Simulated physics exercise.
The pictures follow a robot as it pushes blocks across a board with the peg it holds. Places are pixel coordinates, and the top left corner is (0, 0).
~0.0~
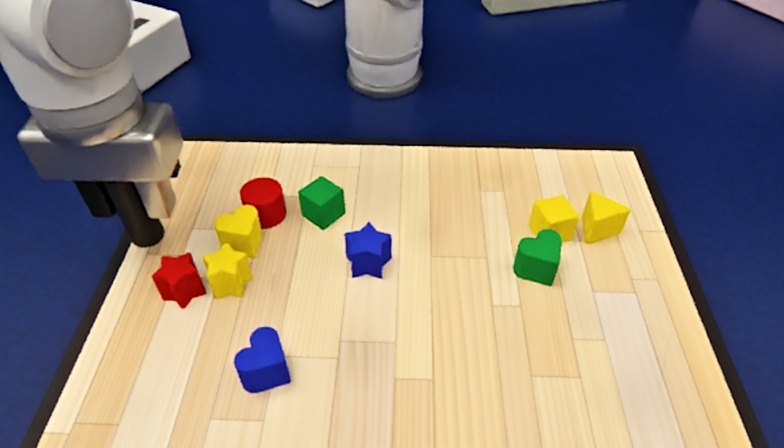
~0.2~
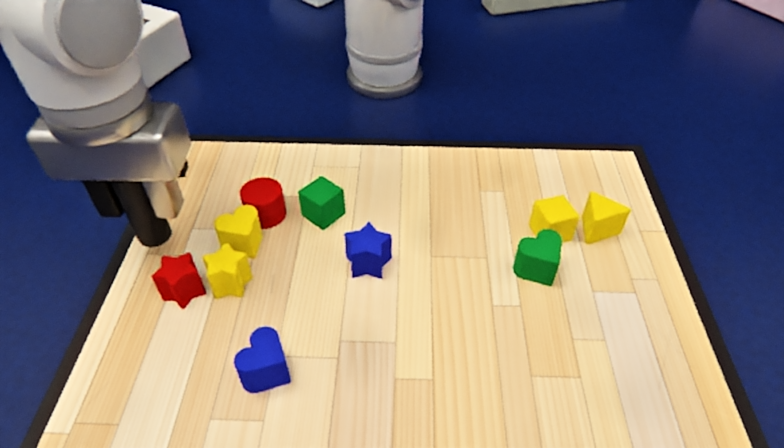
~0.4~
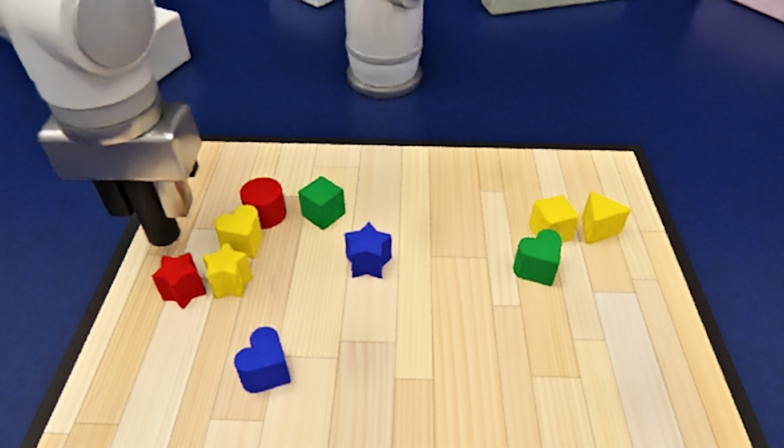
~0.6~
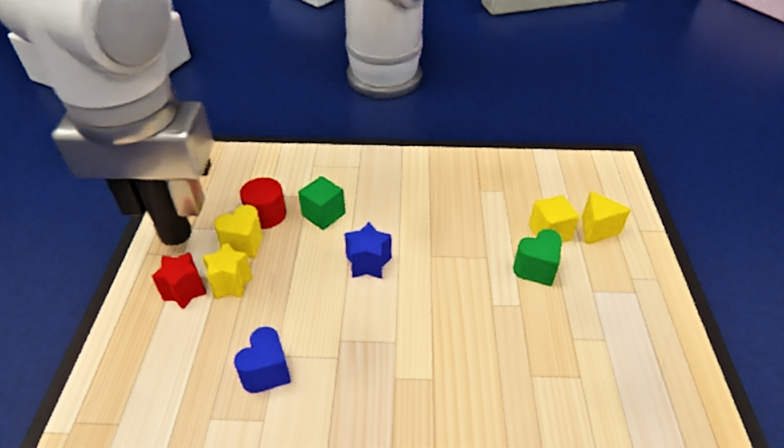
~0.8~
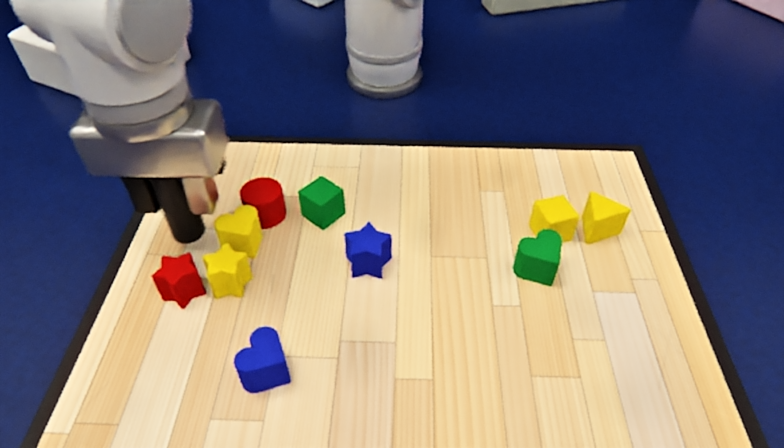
A robot arm with a dark peg moving slightly right toward a yellow heart among coloured blocks lying still on a wooden board.
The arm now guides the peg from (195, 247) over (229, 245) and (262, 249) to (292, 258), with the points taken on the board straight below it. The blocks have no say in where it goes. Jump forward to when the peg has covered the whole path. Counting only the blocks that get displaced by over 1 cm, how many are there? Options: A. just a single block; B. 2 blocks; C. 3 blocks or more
(A)
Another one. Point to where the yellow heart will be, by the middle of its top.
It will end up at (320, 218).
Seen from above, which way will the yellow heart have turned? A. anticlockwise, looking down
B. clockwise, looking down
That would be A.
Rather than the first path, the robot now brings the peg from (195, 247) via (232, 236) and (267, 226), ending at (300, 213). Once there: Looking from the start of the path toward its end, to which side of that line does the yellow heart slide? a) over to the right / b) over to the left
The answer is a.
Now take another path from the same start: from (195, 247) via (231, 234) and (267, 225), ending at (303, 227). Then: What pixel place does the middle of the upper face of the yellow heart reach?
About (299, 228).
What follows on the original path. One third of the way, peg (225, 230); yellow heart (262, 219).
Two thirds of the way, peg (258, 234); yellow heart (295, 218), turned 15° anticlockwise.
At the end, peg (290, 243); yellow heart (320, 218), turned 55° anticlockwise; red disc not moved.
